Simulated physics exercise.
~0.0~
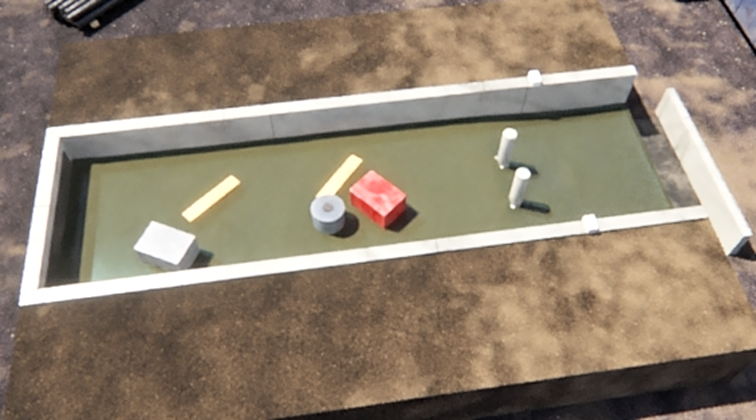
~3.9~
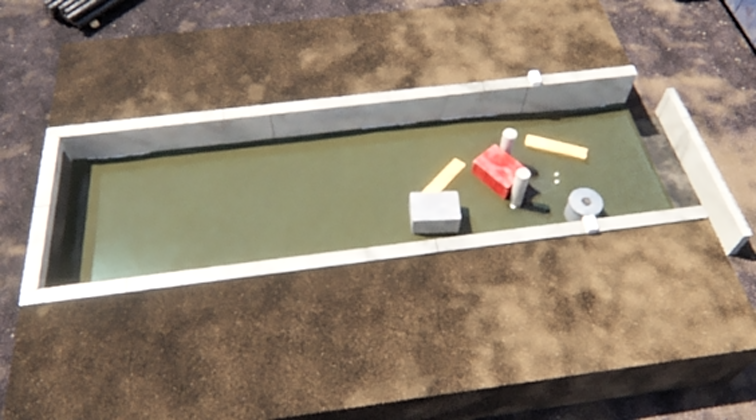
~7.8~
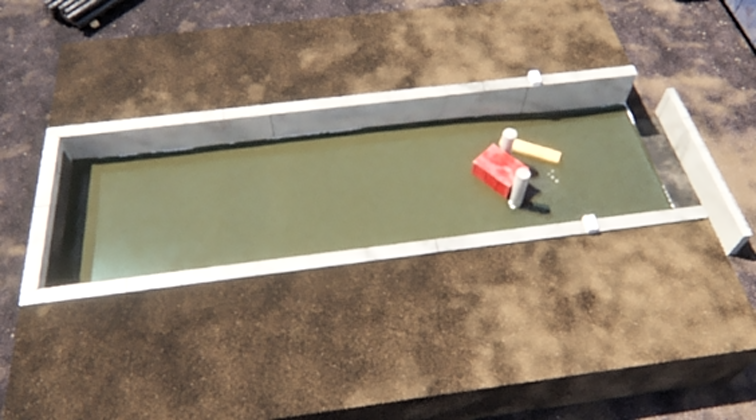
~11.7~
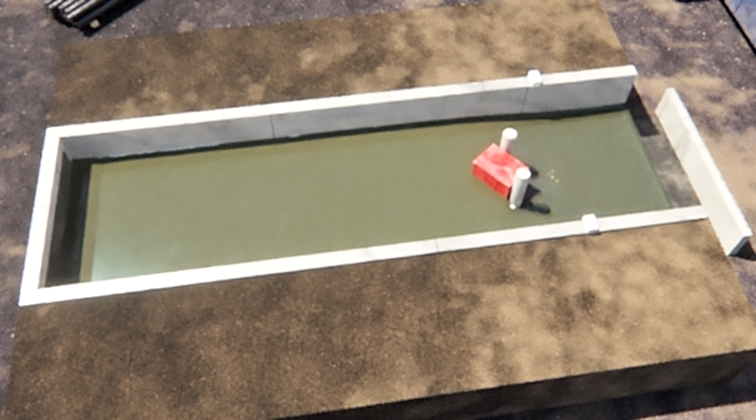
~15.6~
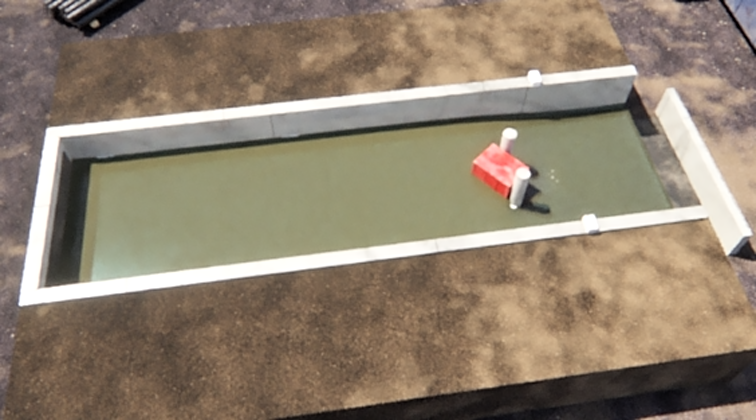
In the video, a red crate, a pale block, a grey ring-shaped object and two yellow boards drift rightward along a walled water channel. The red crate stops against two white posts while the others pass and disappear, leaving it alone there at the end.
